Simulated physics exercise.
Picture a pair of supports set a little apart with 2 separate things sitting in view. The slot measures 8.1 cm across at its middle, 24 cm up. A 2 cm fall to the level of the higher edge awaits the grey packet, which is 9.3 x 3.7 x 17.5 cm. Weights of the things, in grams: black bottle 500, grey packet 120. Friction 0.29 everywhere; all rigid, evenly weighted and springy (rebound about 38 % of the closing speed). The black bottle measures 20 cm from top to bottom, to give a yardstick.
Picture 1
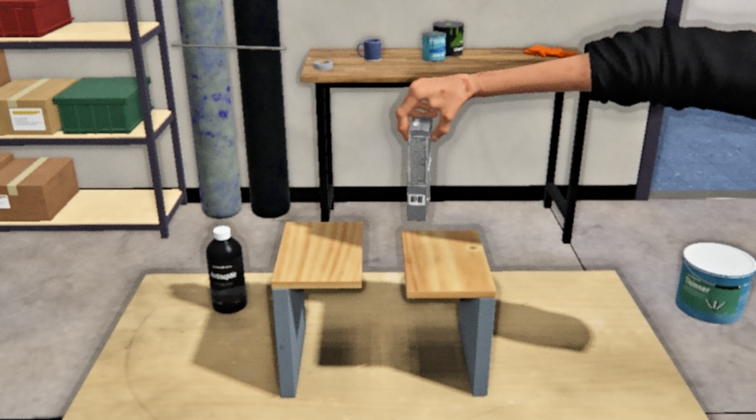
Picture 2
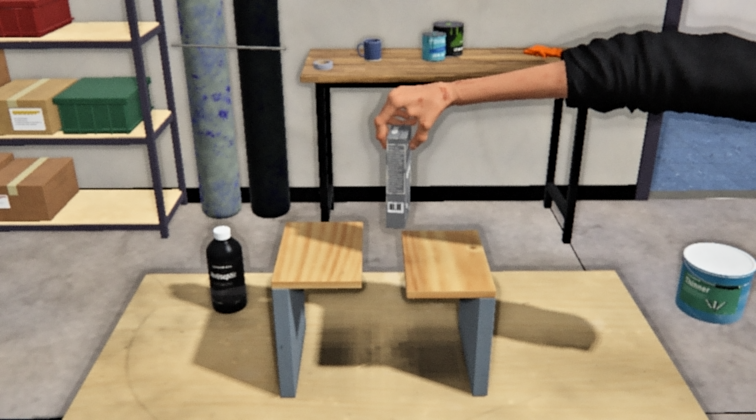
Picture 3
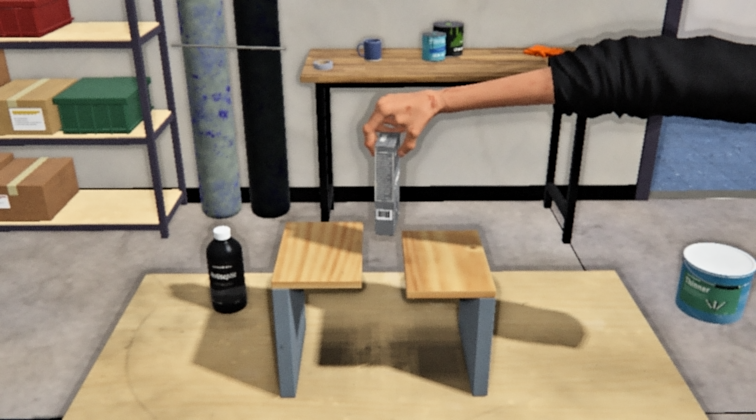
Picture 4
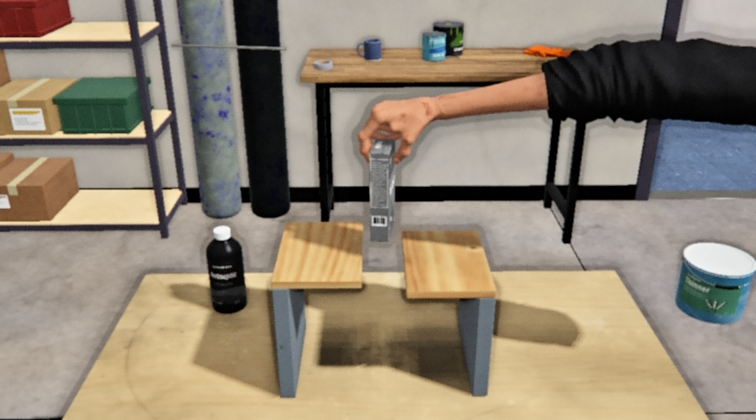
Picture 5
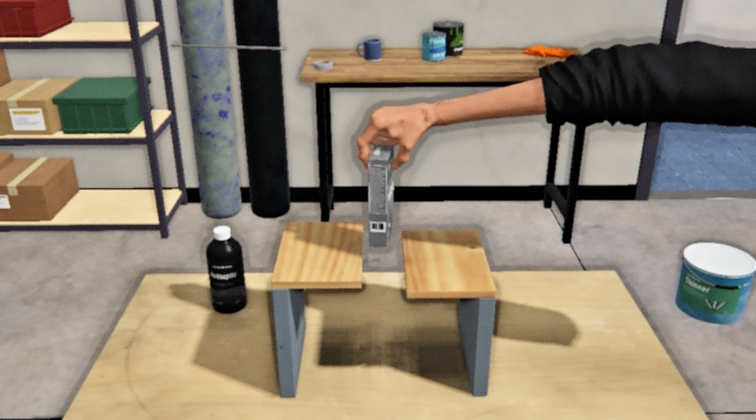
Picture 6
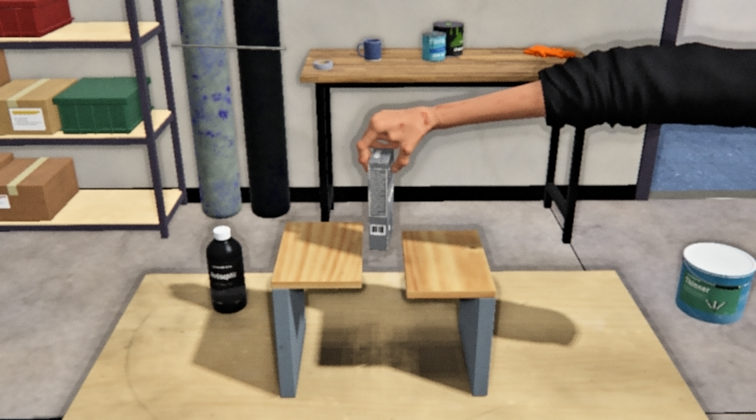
A hand held a grey packet upright above two small wooden-topped supports, moved it left and slightly down, then kept it nearly still over the gap while a black bottle stood at the left.
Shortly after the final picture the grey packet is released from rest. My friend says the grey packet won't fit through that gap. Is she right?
Looks like it falls free.
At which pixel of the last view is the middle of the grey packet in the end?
It settles close to (382, 324).
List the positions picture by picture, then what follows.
In the first frame, 9 cm still to go; grey packet (420, 167); black bottle (226, 268).
In the second frame, 6 cm still to go; grey packet (399, 175); black bottle (226, 268).
In the third frame, 3 cm still to go; grey packet (387, 182); black bottle (226, 268).
In the fourth frame, 2 cm still to go; grey packet (383, 189); black bottle (226, 268).
In the fifth frame, 1 cm still to go; grey packet (381, 194); black bottle (226, 268).
The sixth frame shows held still over the gap; grey packet (381, 197); black bottle (226, 268).
Then, 0.30 s past the last view, grey packet shifted 20 cm near (382, 288).
Then, 0.40 s past the last view, grey packet shifted 26 cm near (382, 314).
Finally, not toppled but over 4 cm from the start, grey packet; black bottle still in place (within 4 cm). Final places as that camera would see them, grey packet near (382, 324). The packet reaches the table.
